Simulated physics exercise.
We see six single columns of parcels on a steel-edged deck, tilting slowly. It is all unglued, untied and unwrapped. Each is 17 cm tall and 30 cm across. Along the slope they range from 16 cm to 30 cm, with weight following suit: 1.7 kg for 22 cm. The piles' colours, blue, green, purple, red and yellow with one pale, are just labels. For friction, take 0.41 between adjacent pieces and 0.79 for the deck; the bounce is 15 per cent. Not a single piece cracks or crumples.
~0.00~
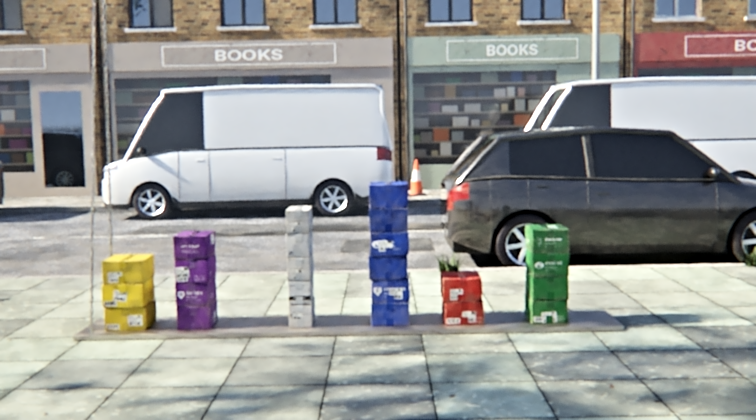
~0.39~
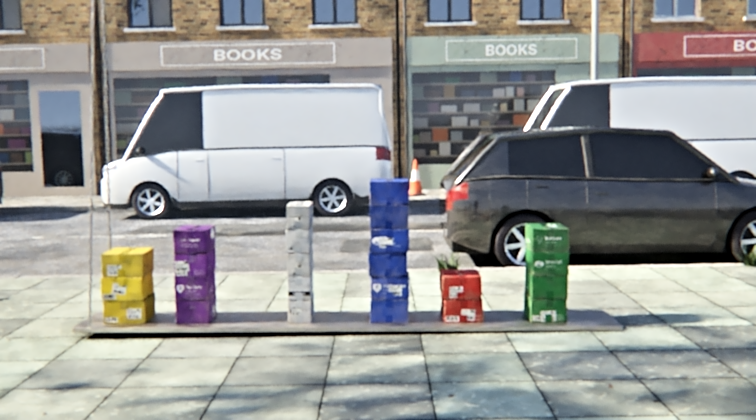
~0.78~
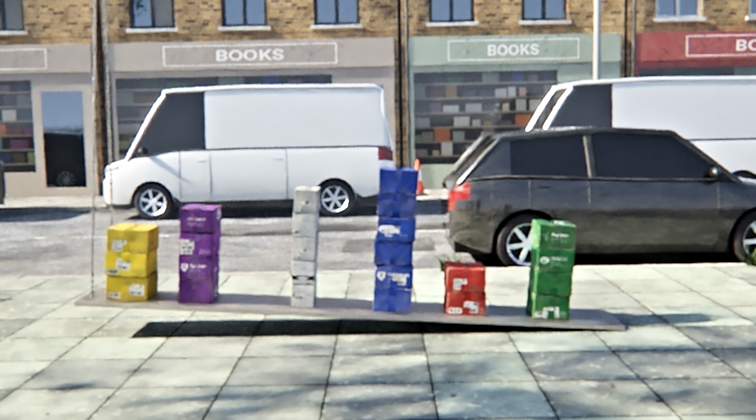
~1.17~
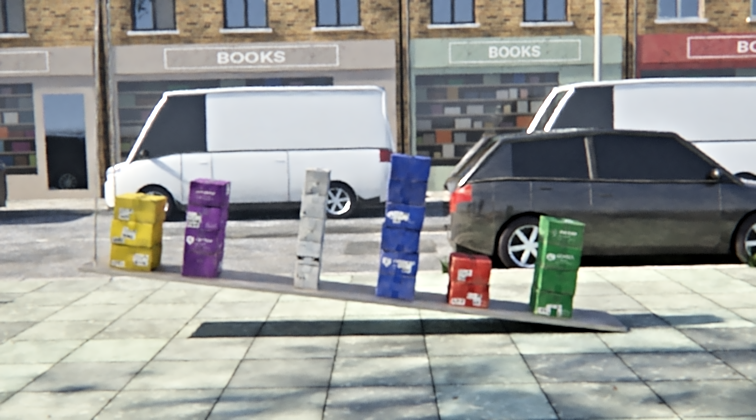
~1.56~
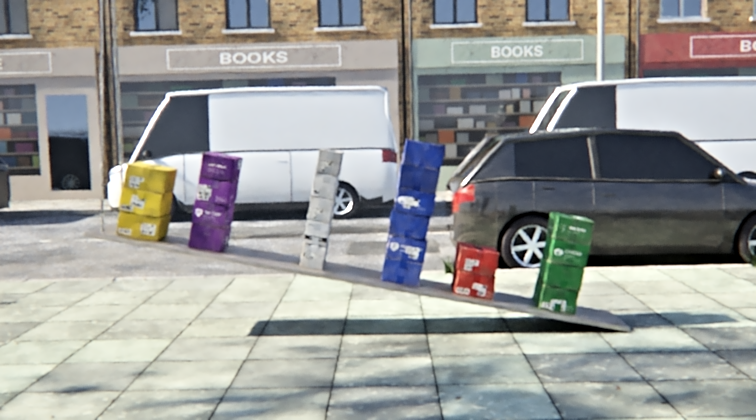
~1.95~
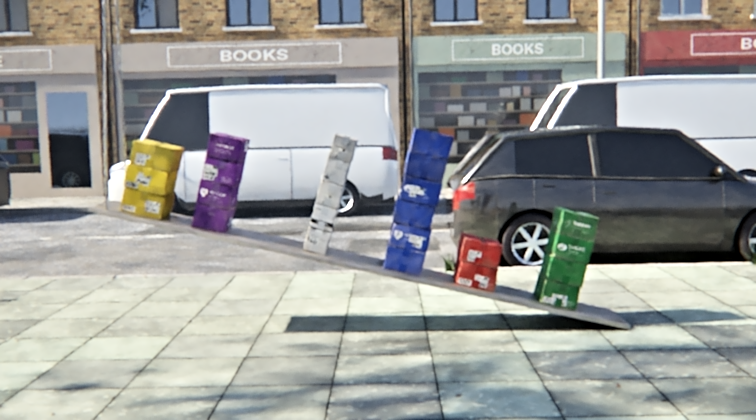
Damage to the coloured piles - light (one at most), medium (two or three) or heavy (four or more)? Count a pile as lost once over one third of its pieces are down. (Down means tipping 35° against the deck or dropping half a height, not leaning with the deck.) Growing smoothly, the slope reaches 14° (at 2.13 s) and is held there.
Medium.
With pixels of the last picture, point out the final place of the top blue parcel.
About pixel (694, 286).
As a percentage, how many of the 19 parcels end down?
That comes to around 40 percent.
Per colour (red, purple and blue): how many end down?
I count red at 1, purple at 0, and blue at 4.
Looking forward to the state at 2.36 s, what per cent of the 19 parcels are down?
0 per cent at that moment.
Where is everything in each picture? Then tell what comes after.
In the first picture (we follow the side turned to the camera; leans and shifts are taken against what carries them), middle of the deck's edge (348, 333) slope 0°; top red parcel (463, 290); top purple parcel (190, 248); no other piece has moved.
Middle of the deck's edge (347, 329) slope 1°; top red parcel (462, 288), in the second picture.
Middle of the deck's edge (350, 316) slope 4°; top red parcel (466, 280), in the third picture.
Middle of the deck's edge (353, 300) slope 8°; top green parcel (566, 235), in the fourth picture.
Middle of the deck's edge (358, 282) slope 11°; top blue parcel (424, 155), in the fifth picture.
Middle of the deck's edge (360, 269) slope 14°; top blue parcel (432, 144); top purple parcel (224, 148); no other piece has moved, in the sixth picture.
Around 2.36 s, slope 14°; none of the 19 other parcels down.
Around 2.86 s, slope 14°; none of the 19 other parcels down, 5 disturbed; top blue parcel tipped 28°, 8 cm lower.
Around 3.42 s, slope 14°; 6 of the 19 other parcels down; top green parcel tipped 51°, 23 cm lower; top blue parcel tipped 11°, 48 cm lower.
Around 4.70 s, slope 14°; 8 of the 19 other parcels down; top green parcel upside down; top red parcel on its side.
Finally (5.9 s), slope 14°; 8 of the 19 other parcels down; top green parcel upside down; top red parcel on its side. Wrecked, blue, green and red. Seen by the last camera, middles, top green parcel near (728, 316), top red parcel near (520, 274).
